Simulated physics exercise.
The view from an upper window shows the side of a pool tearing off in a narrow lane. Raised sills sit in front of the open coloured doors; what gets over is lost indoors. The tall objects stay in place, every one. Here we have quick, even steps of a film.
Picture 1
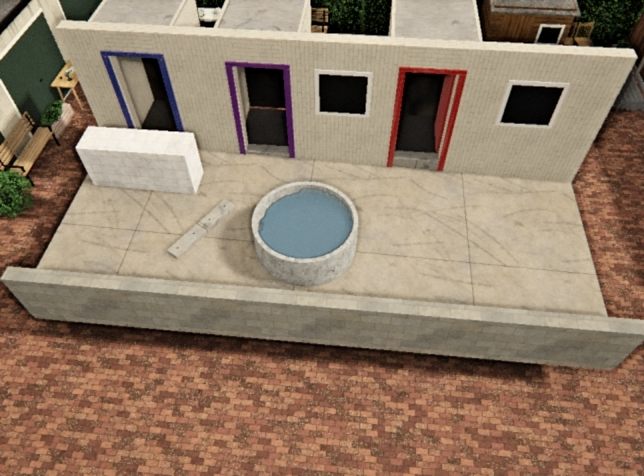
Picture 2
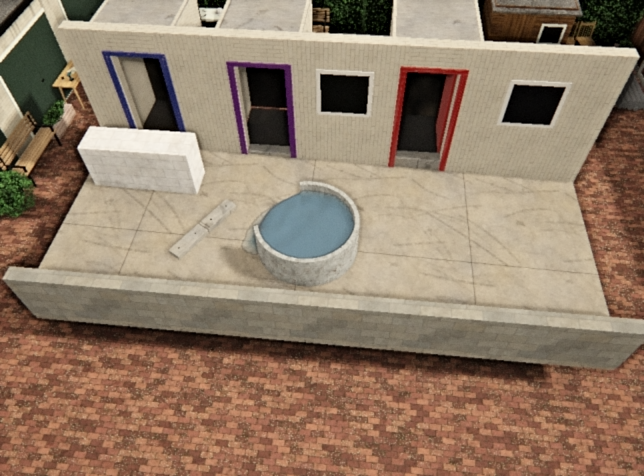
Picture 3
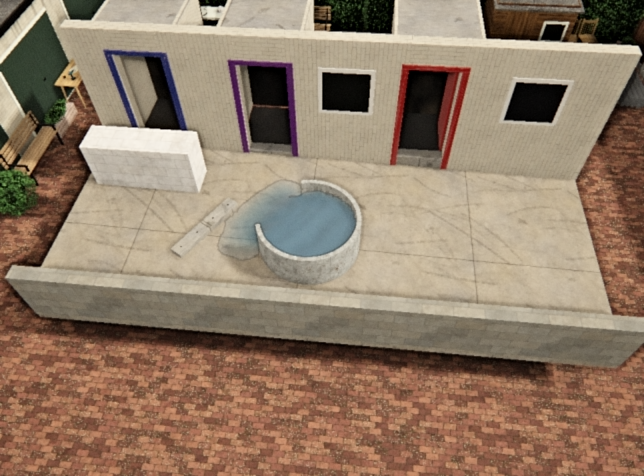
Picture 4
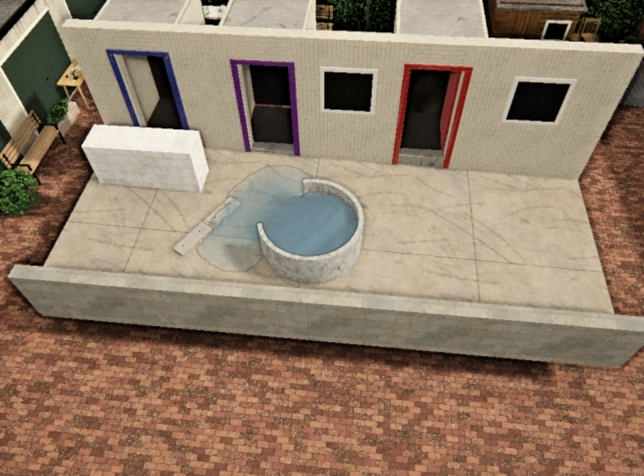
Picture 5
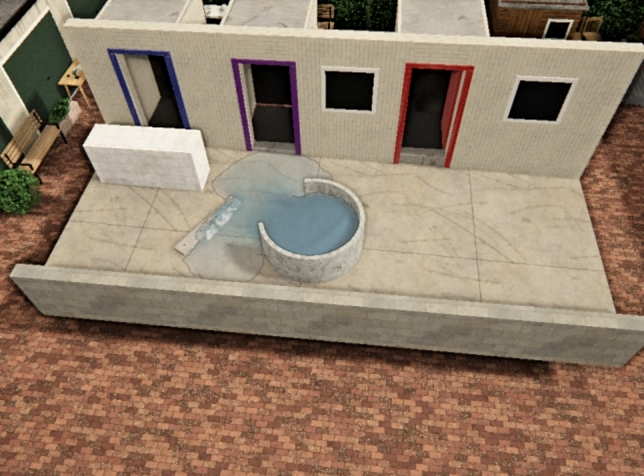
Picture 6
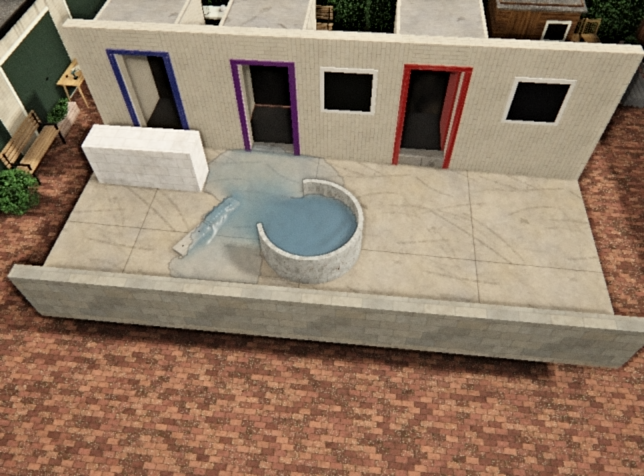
Round stone pool breaking open on its left side, water pouring out and spreading across the pale paving, over a flat slab.
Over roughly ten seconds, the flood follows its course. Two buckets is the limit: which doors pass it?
Outcome: The red door does not top two buckets; the purple door tops two buckets; the blue door does not top two buckets.
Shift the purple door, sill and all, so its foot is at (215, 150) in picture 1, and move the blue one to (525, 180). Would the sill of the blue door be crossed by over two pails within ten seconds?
The blue stays within it.
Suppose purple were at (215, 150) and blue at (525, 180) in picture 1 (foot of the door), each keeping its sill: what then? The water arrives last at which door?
That would be the blue one.
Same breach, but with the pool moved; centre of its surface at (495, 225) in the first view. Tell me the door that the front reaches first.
Answer: The red one.
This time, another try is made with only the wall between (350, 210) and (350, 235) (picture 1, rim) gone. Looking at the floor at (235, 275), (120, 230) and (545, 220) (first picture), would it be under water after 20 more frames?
Listed order gives left alone; left alone; sopping.
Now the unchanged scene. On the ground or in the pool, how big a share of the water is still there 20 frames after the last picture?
The share not yet gone is roughly 78 percent.
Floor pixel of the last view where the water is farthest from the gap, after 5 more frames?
Front's tip: Near (131, 142).
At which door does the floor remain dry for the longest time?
Looking at the pictures, the answer is the door marked red.
A moment on, water covers 25 % of the floor; the red door not reached, the purple door over two buckets in, the blue door wet at the sill, nothing in.
Next, water covers 40 % of the floor; the red door not reached, the purple door over two buckets in, the blue door wet at the sill, nothing in.
Then, water covers 45 % of the floor; the red door wet at the sill, nothing in, the purple door far over two buckets in, the blue door wet at the sill, nothing in.
Later, water covers 70 % of the floor; the red door wet at the sill, nothing in, the purple door far over two buckets in, the blue door wet at the sill, nothing in.
In the end, water covers 75 % of the floor; the red door wet at the sill, nothing in, the purple door far over two buckets in, the blue door wet at the sill, nothing in.
